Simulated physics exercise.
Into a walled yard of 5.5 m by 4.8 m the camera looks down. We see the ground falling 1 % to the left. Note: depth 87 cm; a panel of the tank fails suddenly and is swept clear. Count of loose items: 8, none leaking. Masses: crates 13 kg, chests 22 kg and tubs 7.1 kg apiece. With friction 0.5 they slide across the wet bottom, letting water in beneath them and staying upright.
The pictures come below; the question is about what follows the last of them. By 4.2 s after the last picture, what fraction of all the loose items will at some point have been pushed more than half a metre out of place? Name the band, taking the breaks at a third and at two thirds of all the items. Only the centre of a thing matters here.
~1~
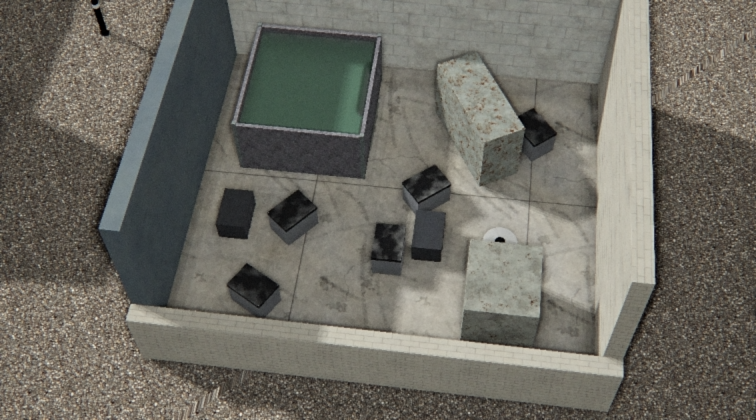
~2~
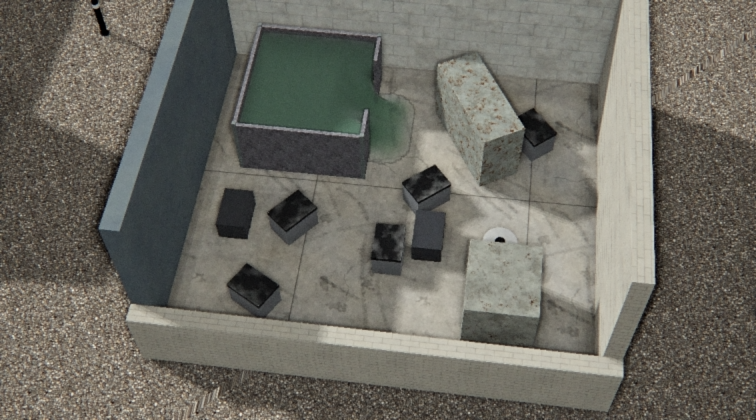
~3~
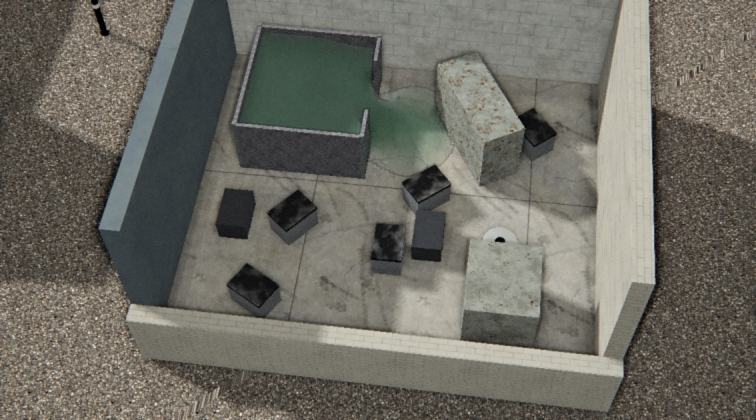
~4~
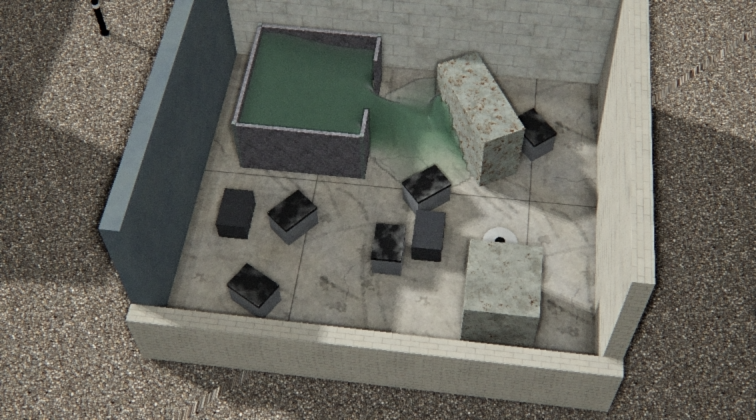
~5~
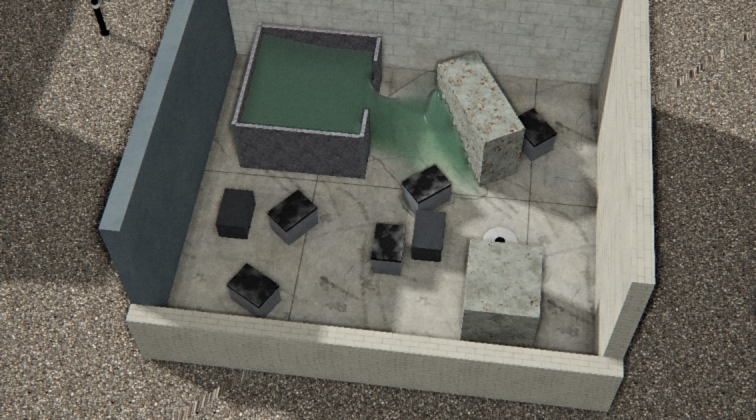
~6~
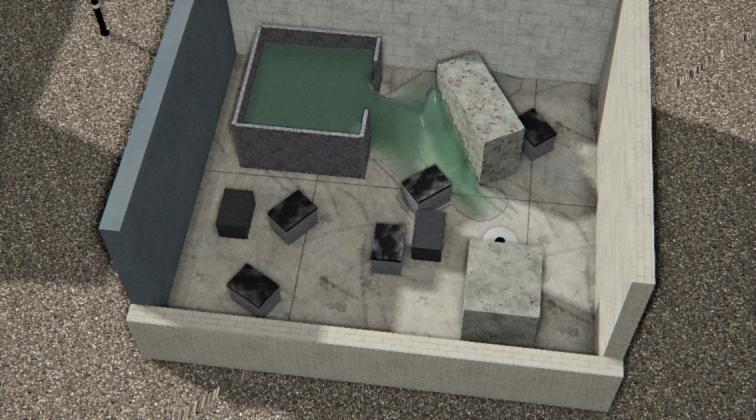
The answer is the middle band, one to two thirds.
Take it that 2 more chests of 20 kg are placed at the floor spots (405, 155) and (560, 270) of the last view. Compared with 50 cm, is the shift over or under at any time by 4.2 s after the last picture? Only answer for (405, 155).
It exceeds it.
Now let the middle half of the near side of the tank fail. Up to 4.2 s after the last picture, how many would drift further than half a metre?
In that case the number is 7.
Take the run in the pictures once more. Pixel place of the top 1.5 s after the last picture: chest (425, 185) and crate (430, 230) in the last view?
Somewhere about (384, 232) and (401, 315).
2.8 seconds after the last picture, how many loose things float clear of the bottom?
That would be 1 of them.
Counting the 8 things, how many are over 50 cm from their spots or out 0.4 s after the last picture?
I make it 0.
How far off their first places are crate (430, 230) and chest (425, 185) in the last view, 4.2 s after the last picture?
Respectively, 200 centimetres and 120 centimetres.
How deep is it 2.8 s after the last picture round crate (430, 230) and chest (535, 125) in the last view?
I'd estimate 5 cm for the first and 6 cm for the second.
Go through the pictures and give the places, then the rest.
In the first frame, a crate at (429, 230), on the bottom; a chest at (253, 285) rests on the ground; water covers 3.1 m2; 0 of 8 have shifted.
In the second frame, a crate at (429, 230), on the bottom; a chest at (253, 285) rests on the ground; 3.7 m2 under water; 0 of 8 have shifted.
In the third frame, a crate at (429, 230), on the bottom; a chest at (253, 285), on the bottom; 4.6 m2 under water; 0 of 8 have shifted.
In the fourth frame, a crate at (429, 230) rests on the ground; a chest at (253, 285) rests on the ground; water covers 5.2 m2; 0 of 8 have shifted.
In the fifth frame, a crate at (429, 230), on the bottom; a chest at (253, 285), on the bottom; water covers 5.6 m2; 0 of 8 have shifted.
In the sixth frame, a crate at (429, 230) rests on the ground; a chest at (253, 285) rests on the ground; 6.1 m2 under water; 0 of 8 have shifted.
Then, 0.4 s after the last picture 0 of 8 are over 50 cm from their spots; 0 afloat.
Then, 1.5 s after the last picture 3 of 8 are over 50 cm from their spots; 1 afloat.
Then, 2.8 s after the last picture 4 of 8 are over 50 cm from their spots; 1 afloat.
Then, 4.2 s after the last picture 3 of 8 are over 50 cm from their spots, and 4 have been at some point; 1 afloat.
